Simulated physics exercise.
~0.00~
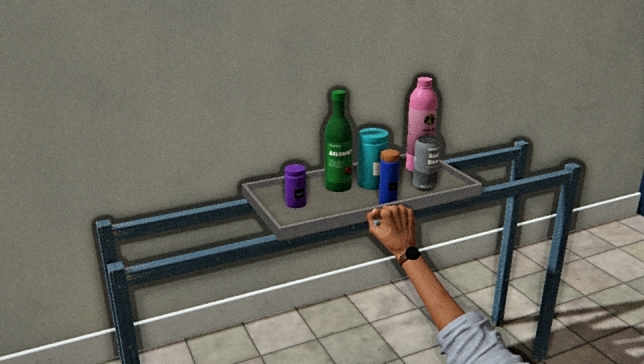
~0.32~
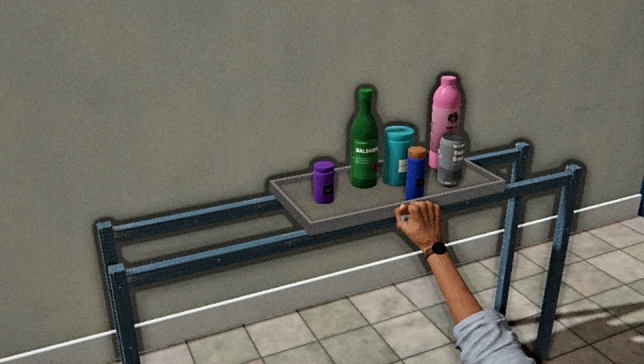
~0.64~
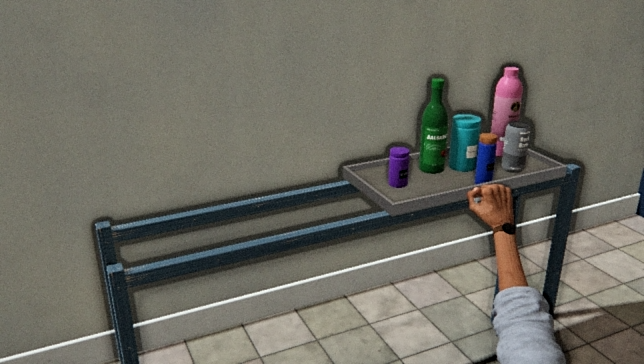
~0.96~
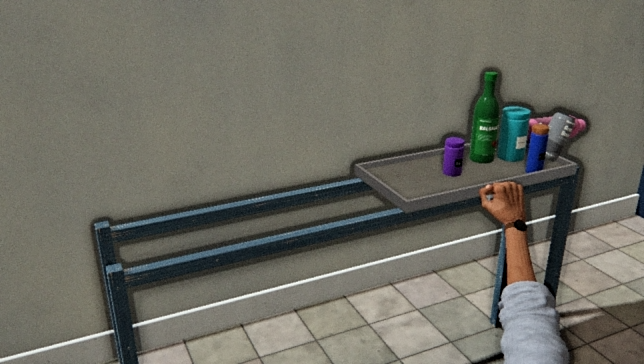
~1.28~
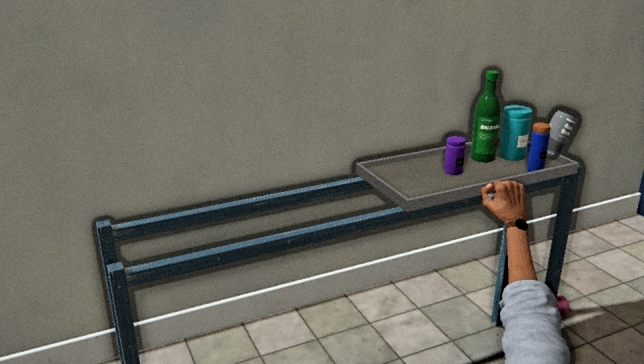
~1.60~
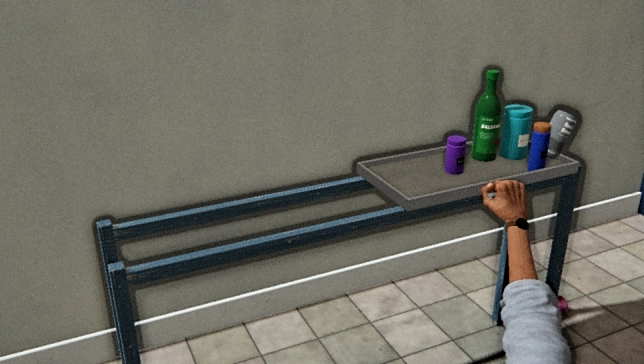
Pink bottle toppling off a tray as a hand slides it right along blue rails, the other containers staying on board.
